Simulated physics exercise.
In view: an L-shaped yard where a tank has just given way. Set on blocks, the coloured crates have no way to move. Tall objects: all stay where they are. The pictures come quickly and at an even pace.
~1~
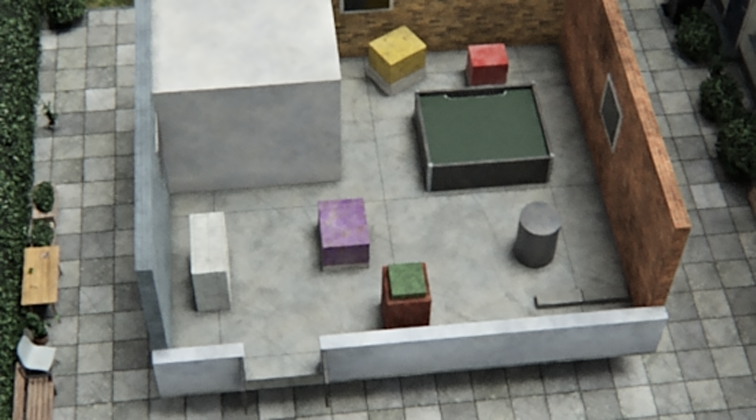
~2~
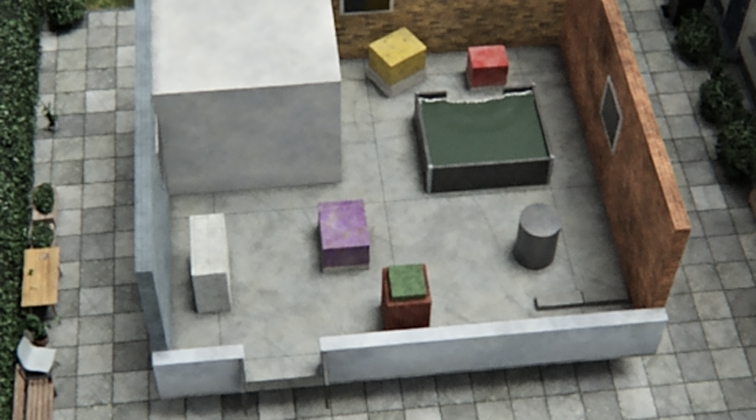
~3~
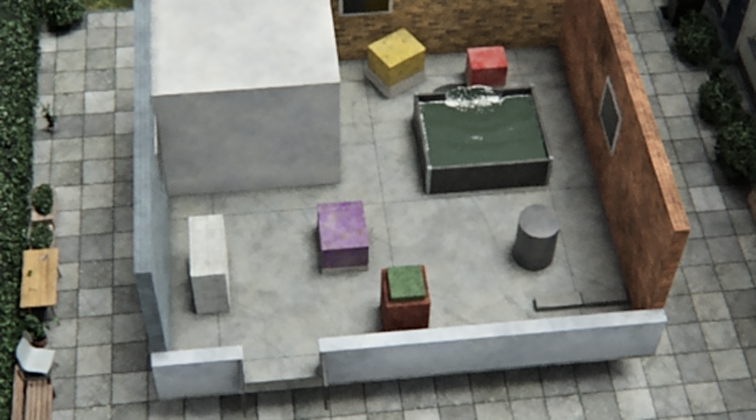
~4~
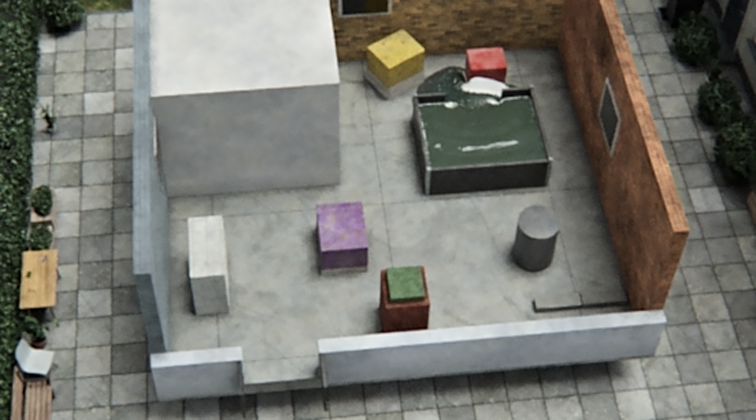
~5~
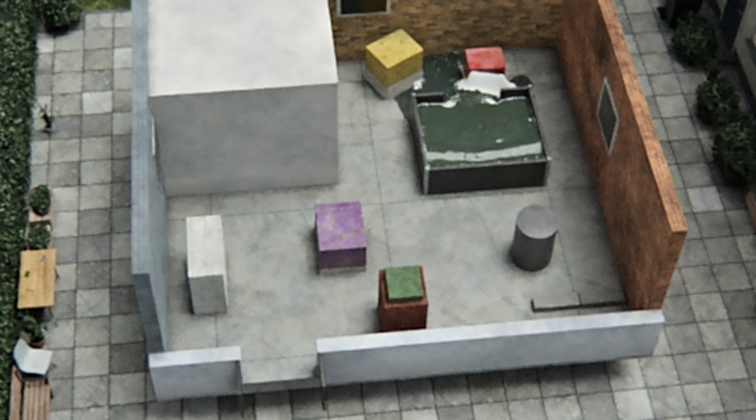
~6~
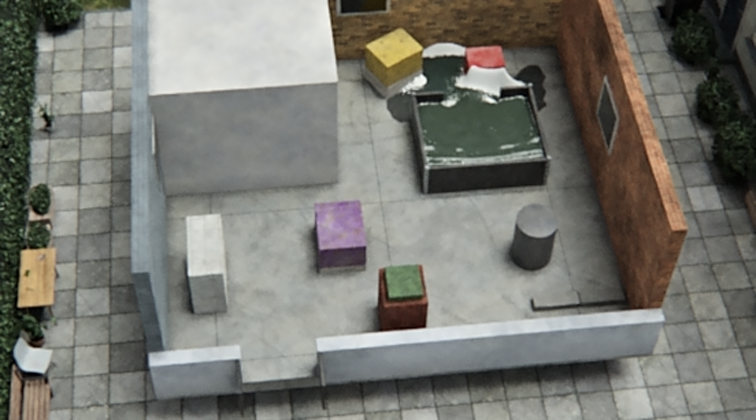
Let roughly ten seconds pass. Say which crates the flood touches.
The purple crate has a tall enough plinth; the yellow crate has too short a plinth; the red crate has too short a plinth.
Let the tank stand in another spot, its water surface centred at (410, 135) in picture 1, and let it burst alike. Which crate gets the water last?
Answer: The purple-painted one.
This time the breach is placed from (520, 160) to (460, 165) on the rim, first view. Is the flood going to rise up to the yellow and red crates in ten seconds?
I expect yellow remains untouched while red remains untouched.
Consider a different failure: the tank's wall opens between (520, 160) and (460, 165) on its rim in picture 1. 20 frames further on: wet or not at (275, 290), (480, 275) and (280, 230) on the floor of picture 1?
As listed: Under water, wet, free of water.
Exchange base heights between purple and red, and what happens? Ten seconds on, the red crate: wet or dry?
After ten seconds the red is inundated.
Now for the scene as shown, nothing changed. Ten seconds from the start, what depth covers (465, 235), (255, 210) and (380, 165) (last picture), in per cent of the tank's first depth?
I'd say close to 8, 2 and 6 percent.
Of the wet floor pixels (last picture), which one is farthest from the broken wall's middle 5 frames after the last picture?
I'd say near (324, 64).
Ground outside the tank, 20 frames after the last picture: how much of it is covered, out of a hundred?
That comes to about 40 per cent.
A moment on, water covers 15 % of the floor; the purple crate not reached, the yellow crate water round its plinth, the red crate water round its plinth.
Next, water covers 25 % of the floor; the purple crate not reached, the yellow crate water round its plinth, the red crate water round its plinth.
Then, water covers 40 % of the floor; the purple crate water round its plinth, the yellow crate water round its plinth, the red crate water round its plinth.
Later, water covers 60 % of the floor; the purple crate water round its plinth, the yellow crate water round its plinth, the red crate water round its plinth.
In the end, water covers 90 % of the floor; the purple crate stayed above the water, the yellow crate was topped, the red crate was topped.
